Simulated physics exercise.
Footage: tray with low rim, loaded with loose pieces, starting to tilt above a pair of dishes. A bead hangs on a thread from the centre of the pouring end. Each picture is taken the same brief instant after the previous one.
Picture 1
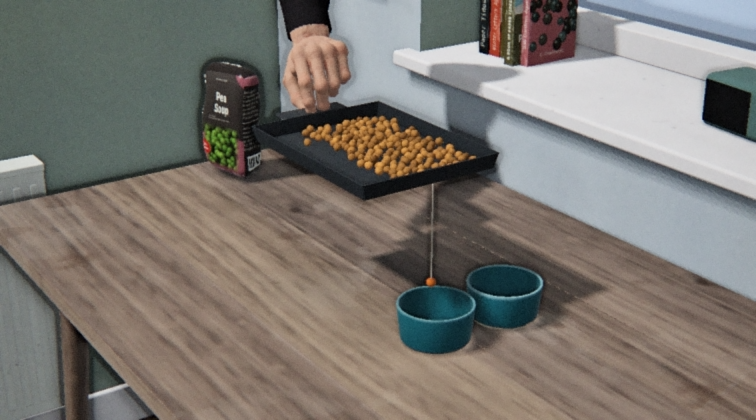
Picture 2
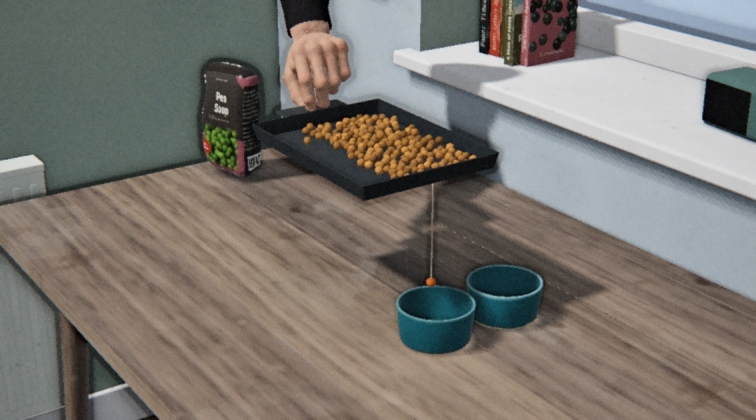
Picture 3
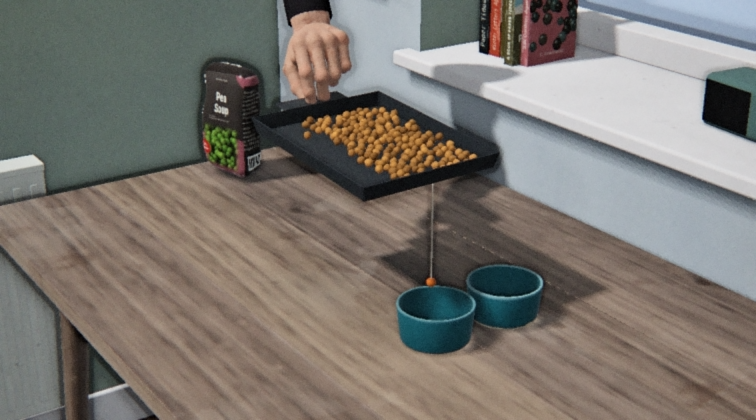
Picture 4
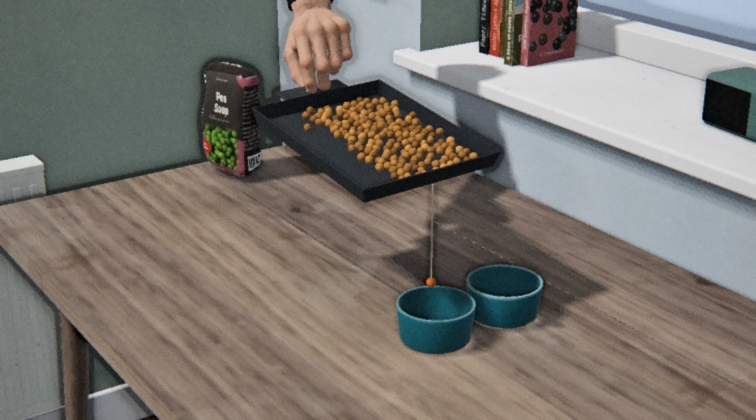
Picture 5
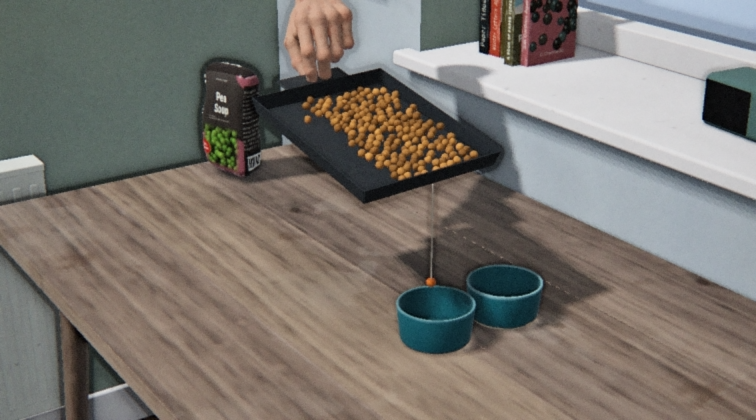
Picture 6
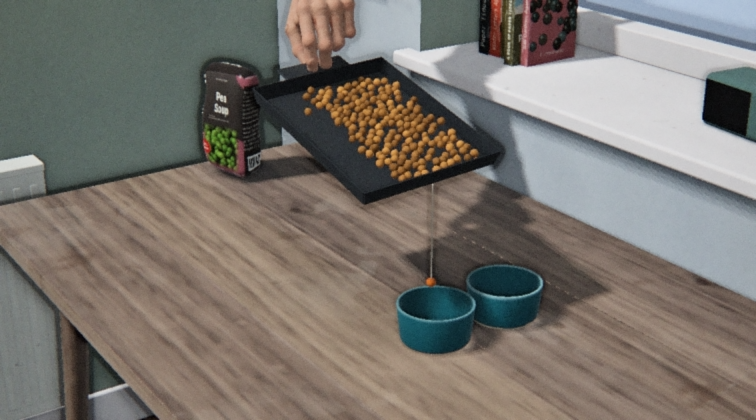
At first, a hand holds a dark tray of roasted chickpeas nearly level above two teal dishes on a wooden table, beside a soup packet. Then the hand rises a little, gradually tilting the tray toward its front edge, while the chickpeas stay heaped together and the orange bead hangs beneath.
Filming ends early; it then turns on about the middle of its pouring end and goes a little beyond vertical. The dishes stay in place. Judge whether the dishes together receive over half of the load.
They receive under half of it.
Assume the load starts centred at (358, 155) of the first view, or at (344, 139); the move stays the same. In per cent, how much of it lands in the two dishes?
It's 20 percent the first time and 20 percent the second.
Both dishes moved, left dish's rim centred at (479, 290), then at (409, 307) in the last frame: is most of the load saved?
Result, first setup: The minor share; second setup: The minor share.
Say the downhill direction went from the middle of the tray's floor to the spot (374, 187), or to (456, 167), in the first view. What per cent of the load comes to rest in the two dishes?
The first gives 10 %, the second 70 %.
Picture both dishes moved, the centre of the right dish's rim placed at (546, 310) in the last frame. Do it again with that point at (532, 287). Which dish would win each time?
Left side first, Left side second.
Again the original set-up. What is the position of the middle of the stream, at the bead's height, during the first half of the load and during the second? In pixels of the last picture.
First roughly (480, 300), then roughly (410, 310).
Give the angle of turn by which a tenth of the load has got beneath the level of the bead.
The angle is around 110°.
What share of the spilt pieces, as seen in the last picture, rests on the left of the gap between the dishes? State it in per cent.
Close to 50 per cent.
Shortly afterwards, tray tipped steeply; all but a few on the tray; only a few in the air.
Next, tray tipped right over; all but a few on the tray; only a few outside both.
Some moments later, tray tipped past a quarter turn; a little in the left dish; only a few in the right dish; the bulk outside both.
In the end, tray tipped past a quarter turn; a little in the left dish; only a few in the right dish; the bulk outside both.
